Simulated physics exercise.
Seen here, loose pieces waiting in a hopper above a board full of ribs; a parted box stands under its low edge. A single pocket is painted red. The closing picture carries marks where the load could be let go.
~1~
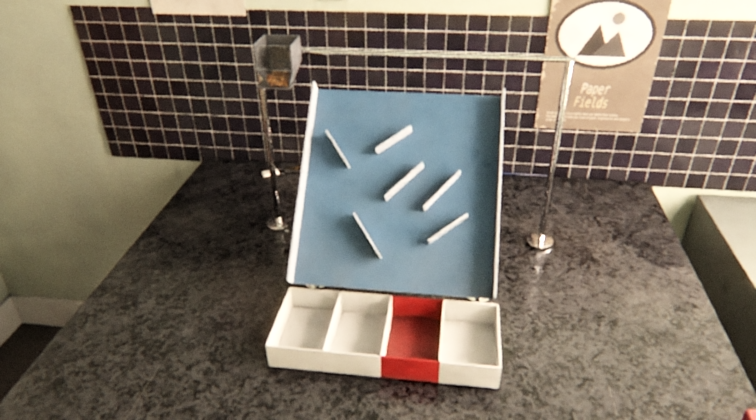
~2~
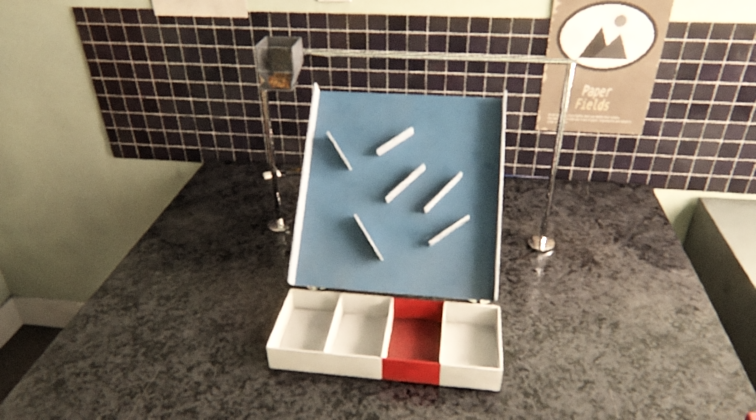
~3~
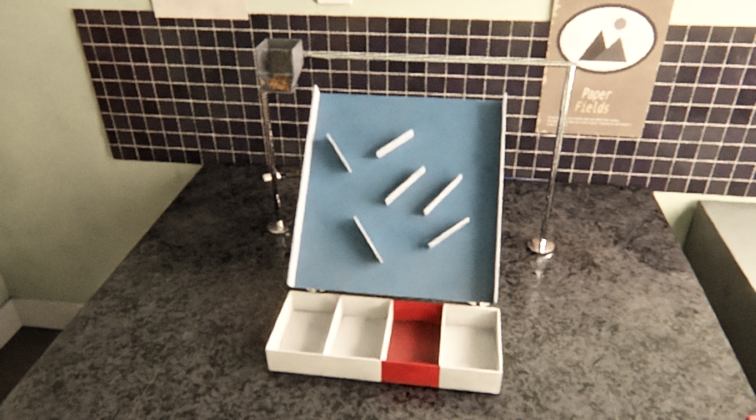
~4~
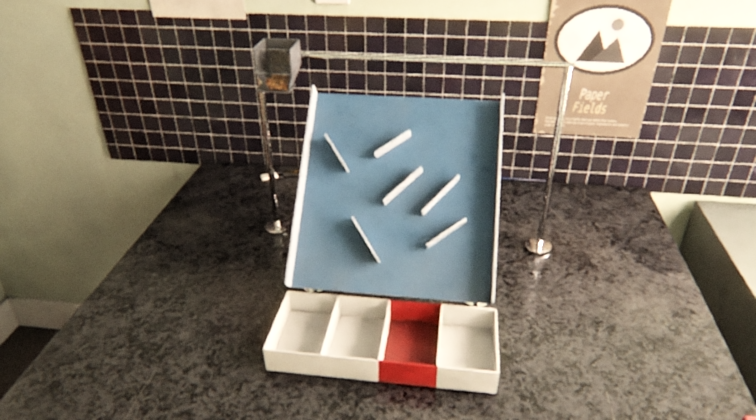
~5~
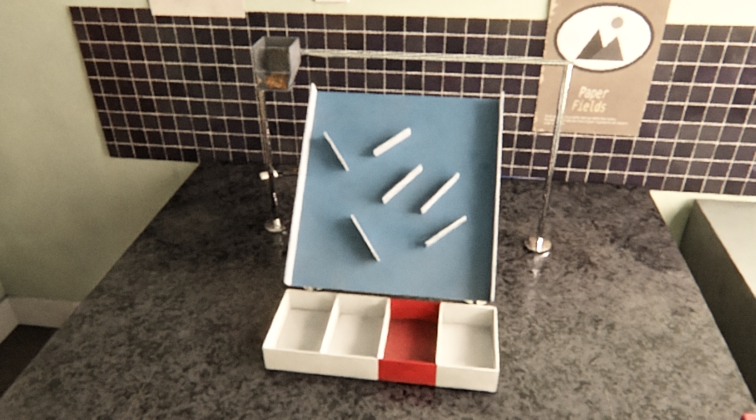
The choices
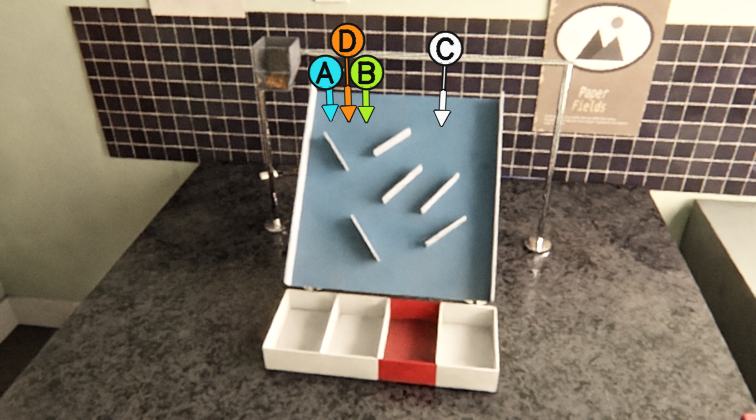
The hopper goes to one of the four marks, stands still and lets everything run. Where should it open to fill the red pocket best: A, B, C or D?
Best: D.
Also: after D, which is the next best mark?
It is B.
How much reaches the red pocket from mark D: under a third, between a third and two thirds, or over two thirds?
It is over two thirds.
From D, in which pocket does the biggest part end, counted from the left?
It is the third one.
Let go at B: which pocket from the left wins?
The third from the left.
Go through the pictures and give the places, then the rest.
Hopper (280, 76), roasted chickpeas, door shut, in the first frame.
Ribs (328, 132) to (349, 165), (377, 150) to (412, 127), in the second frame.
Ribs (386, 201) to (424, 166), (425, 211) to (461, 175), in the third frame.
Ribs (352, 217) to (378, 260), (427, 245) to (466, 218), in the fourth frame.
Red pocket (407, 371), number 3 of 4 from the left, in the fifth frame.
On the marked copy, mark A meets the board at (330, 114); mark B meets the board at (366, 116); mark C meets the board at (441, 120); mark D meets the board at (348, 115).
If A is chosen, roughly half in the red pocket, roughly half in other pockets.
If B is chosen, roughly two thirds in the red pocket, roughly a third in other pockets.
If C is chosen, roughly half in the red pocket, roughly half in other pockets.
If D is chosen, almost all in the red pocket, about a tenth in other pockets.
